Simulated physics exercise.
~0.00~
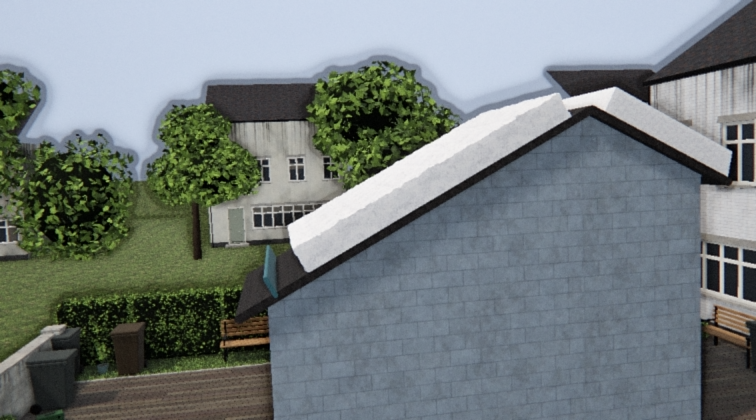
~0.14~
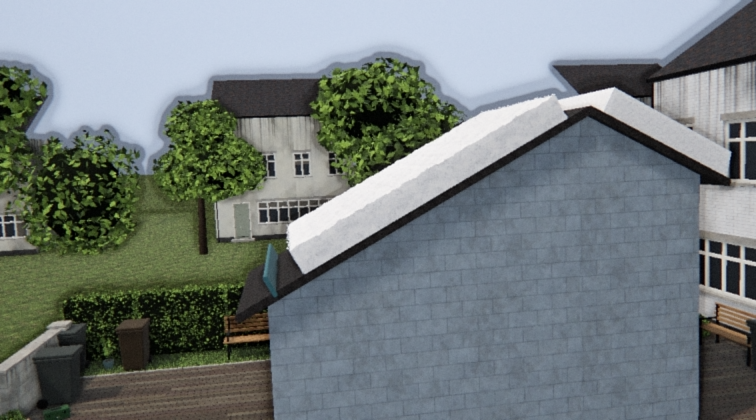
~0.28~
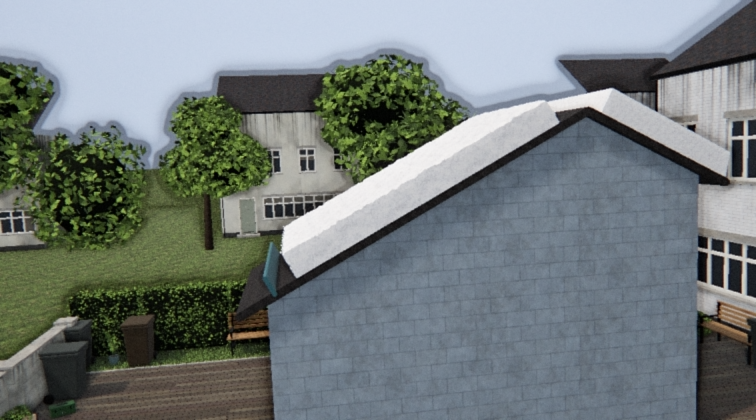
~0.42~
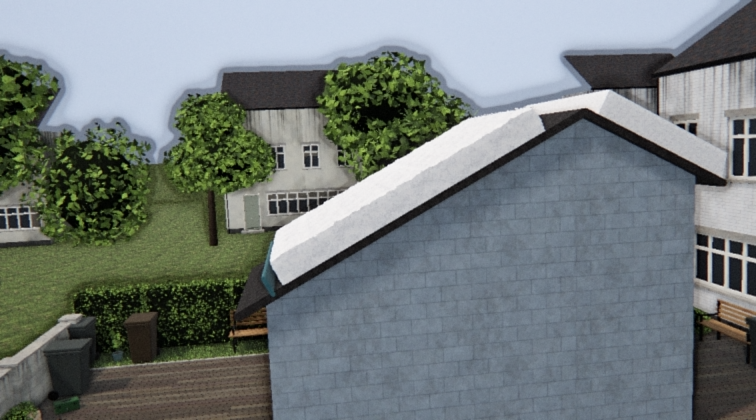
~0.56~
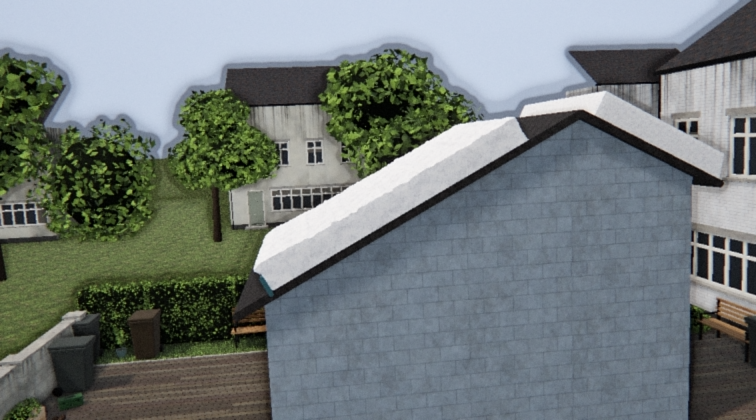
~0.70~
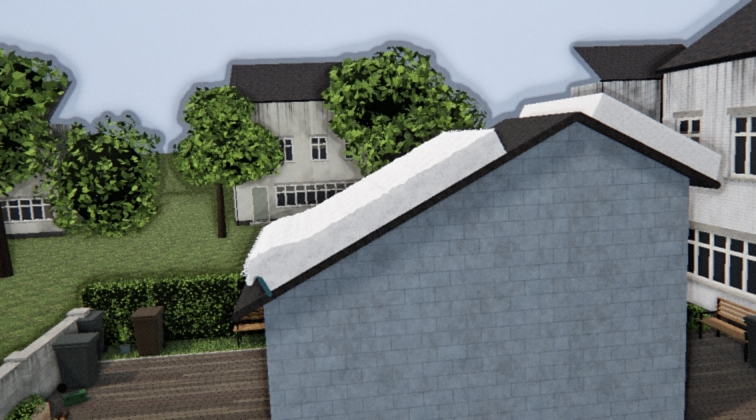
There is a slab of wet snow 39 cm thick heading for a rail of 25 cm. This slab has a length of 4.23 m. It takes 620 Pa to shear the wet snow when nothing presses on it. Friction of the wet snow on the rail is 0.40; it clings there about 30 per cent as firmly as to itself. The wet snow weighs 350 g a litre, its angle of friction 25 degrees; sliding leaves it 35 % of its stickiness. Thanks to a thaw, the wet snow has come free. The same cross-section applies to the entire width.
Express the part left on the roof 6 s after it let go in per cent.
The part left on the roof 6 s after it let go is near 38 %.
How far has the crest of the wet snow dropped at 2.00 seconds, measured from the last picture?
The gap comes to around 1.1 metres.
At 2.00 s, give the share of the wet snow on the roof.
Reading: Around 50 %.
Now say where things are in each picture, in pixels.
Foremost bit of the wet snow at (295, 248), in the first picture.
Foremost bit of the wet snow at (291, 250), its middle shifted 3.6 cm, in the second picture.
Foremost bit of the wet snow at (284, 254), its middle shifted 14 cm, in the third picture.
Foremost bit of the wet snow at (271, 261), its middle shifted 31 cm, in the fourth picture.
Foremost bit of the wet snow at (255, 268), its middle shifted 55 cm, 3 % of it past the rail, in one piece, in the fifth picture.
Foremost bit of the wet snow at (245, 282), its middle shifted 80 cm, 6 % of it past the rail, cracking, in the sixth picture.
After 1.29 s, 82 % of the snow is on the roof.
After 2.00 s, 52 % of the snow is on the roof.
After 2.70 s, 42 % of the snow is on the roof.
After 3.40 s, 39 % of the snow is on the roof.
After 6.00 s, 38 % of the snow is on the roof.
